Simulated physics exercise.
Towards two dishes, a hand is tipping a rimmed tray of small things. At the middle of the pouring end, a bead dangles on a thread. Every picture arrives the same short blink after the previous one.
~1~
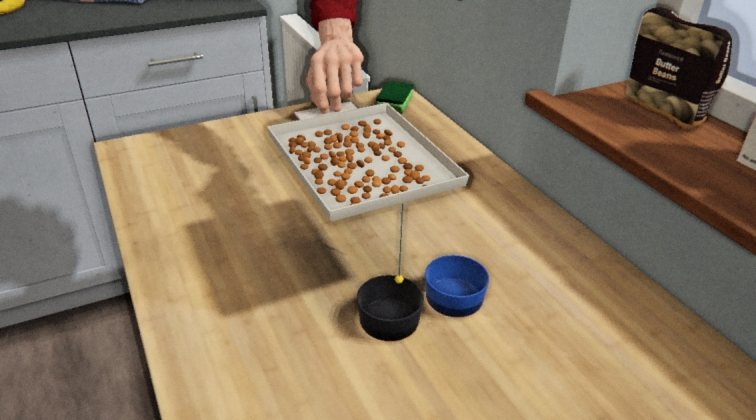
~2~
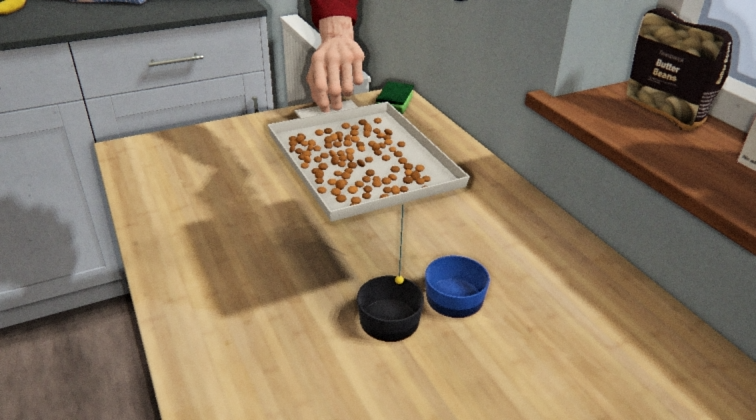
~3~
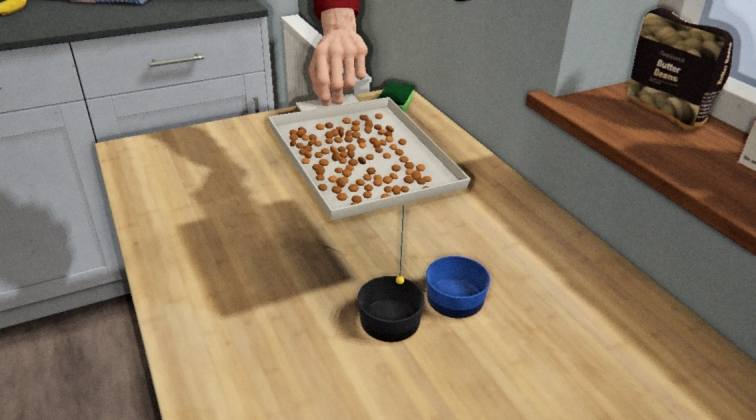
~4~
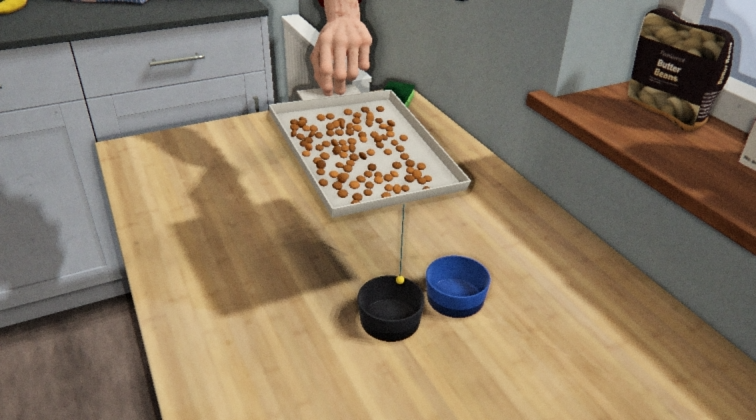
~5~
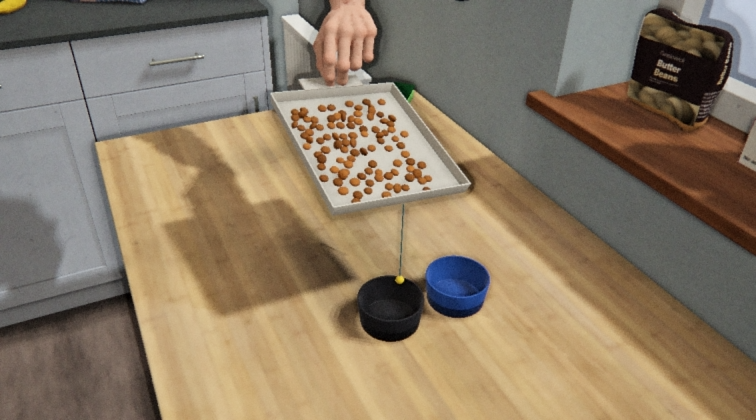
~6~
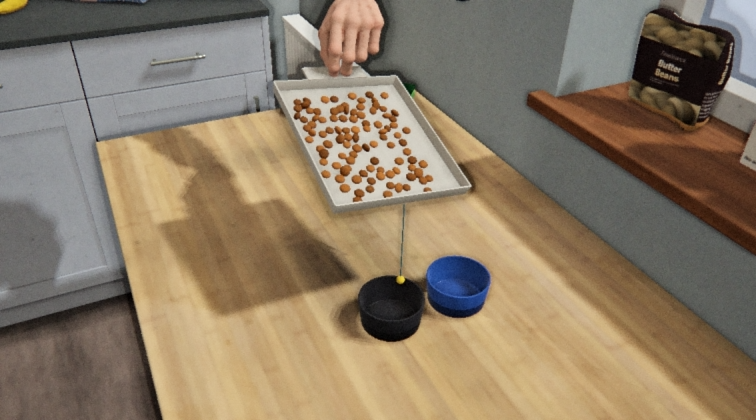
In a kitchen seen from above at an angle, a pale wooden worktop stands near grey cabinets and a brown ledge holding a dark packet of butter beans. A hand holds a pale rimmed tray of small orange-brown pieces, a yellow bead hanging from its front edge above a black dish, left of a blue one. The hand gradually raises the tray's back, tilting it forward and slightly right, while the view stays still.
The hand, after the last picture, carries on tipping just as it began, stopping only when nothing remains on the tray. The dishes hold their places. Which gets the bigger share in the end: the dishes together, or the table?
The dishes get the bigger share.
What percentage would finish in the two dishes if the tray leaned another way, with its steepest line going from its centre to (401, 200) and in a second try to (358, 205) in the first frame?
About 30 % and about 20 %.
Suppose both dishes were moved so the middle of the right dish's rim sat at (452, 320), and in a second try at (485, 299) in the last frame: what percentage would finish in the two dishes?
The first position comes out at 20 per cent, the other at 20 per cent.
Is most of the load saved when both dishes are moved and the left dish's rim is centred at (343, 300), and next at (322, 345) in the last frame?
Try 1: A minority of it. Try 2: A minority of it.
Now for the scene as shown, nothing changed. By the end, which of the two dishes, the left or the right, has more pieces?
Answer: The one at right.
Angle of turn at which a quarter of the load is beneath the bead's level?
A tilt of roughly 85°.
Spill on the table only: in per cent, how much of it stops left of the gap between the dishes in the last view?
Left portion: Around 10 %.
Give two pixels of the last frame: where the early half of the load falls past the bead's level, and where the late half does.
About (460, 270), and after that about (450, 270).
Shortly afterwards, tray tipped steeply; all but a few on the tray; a little in the air.
Next, tray tipped past a quarter turn; near a quarter on the tray; near half in the right dish; a little outside both; near a quarter in the air.
Some moments later, tray tipped past a quarter turn; the bulk in the right dish; near a quarter outside both.
In the end, tray tipped past a quarter turn; none at all in the left dish; the bulk in the right dish; near a quarter outside both.
